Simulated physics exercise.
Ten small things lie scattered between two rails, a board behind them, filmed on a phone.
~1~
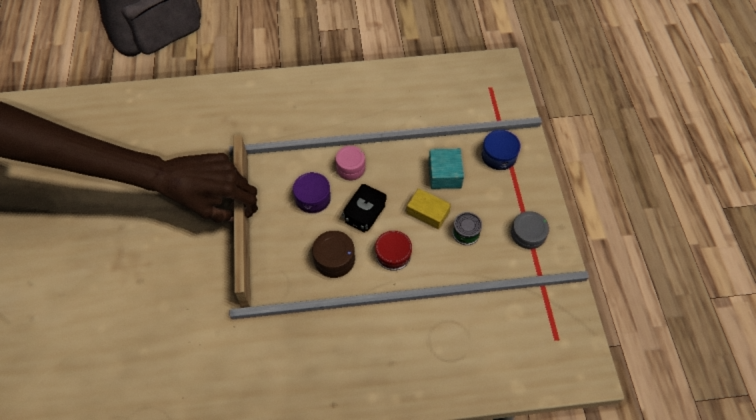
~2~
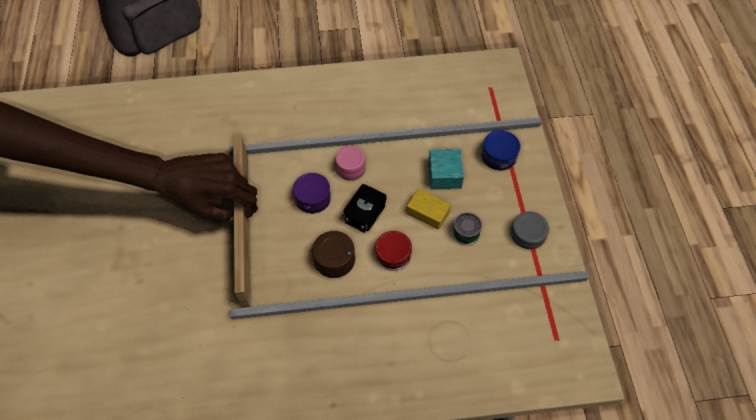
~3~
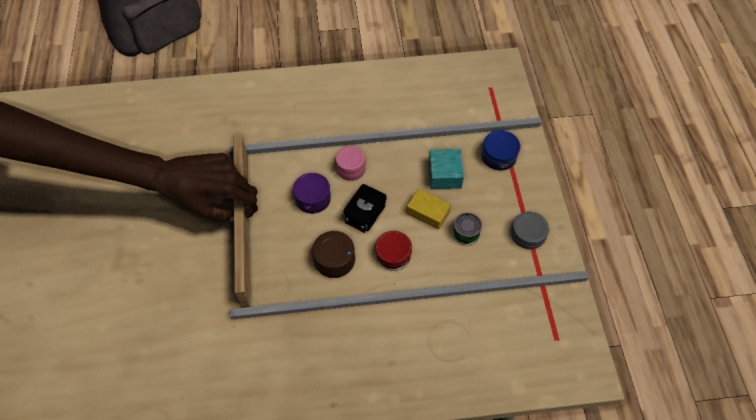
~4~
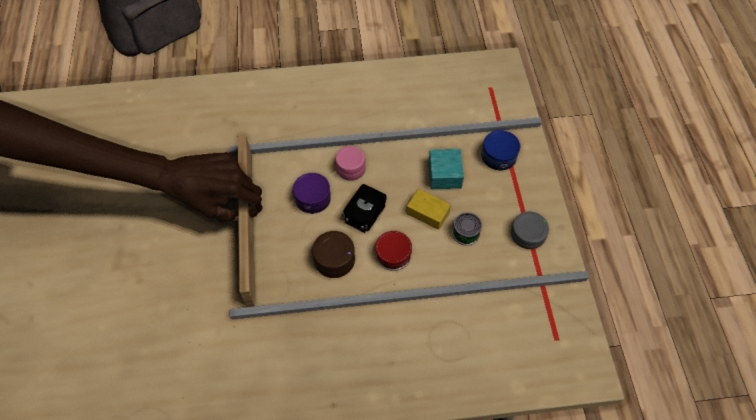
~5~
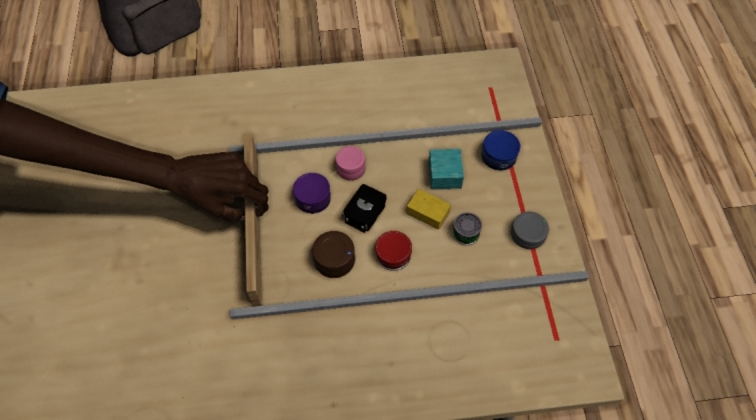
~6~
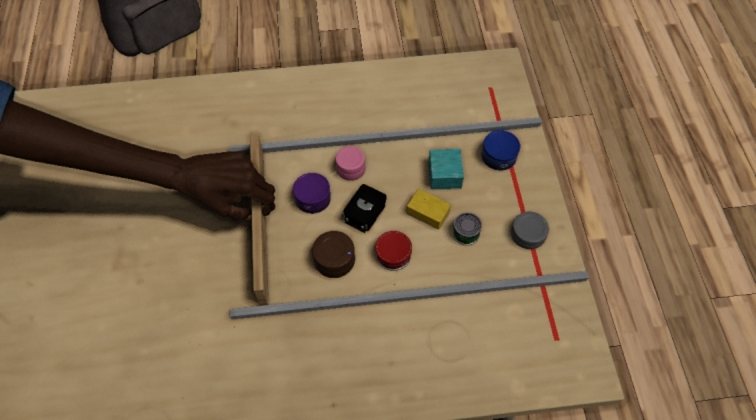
On a pale wooden tabletop, a hand holds a board upright between two grey rails, then slides it slightly to the right towards ten scattered lids, tubs and blocks, which stay still near a red line.
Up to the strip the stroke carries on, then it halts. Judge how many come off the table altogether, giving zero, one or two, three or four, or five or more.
Lost five or more.
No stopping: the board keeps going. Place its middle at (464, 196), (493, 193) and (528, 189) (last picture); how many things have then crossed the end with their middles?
The counts are 0, 1 and 6, in that order.
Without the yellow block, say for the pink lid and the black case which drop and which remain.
Well, the pink lid is still there while the black case is still there.
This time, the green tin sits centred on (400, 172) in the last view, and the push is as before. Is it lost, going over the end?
From that start, the object then is safe.
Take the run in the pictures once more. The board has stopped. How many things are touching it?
That makes 4.
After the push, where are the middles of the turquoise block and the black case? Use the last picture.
You'll find the turquoise block at roughly (550, 154) and the black case at roughly (544, 206).
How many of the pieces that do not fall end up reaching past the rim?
I'd put it at 1.
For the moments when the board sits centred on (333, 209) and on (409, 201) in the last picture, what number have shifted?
The first number is 4, the next one 8.
Soon after, none off yet; grey lid at rest near (530, 230); blue tub at rest near (501, 151); green tin at rest near (467, 229).
At rest, the number that fall off is five or more; fallen, red pot, yellow block, green tin, blue tub and grey lid.
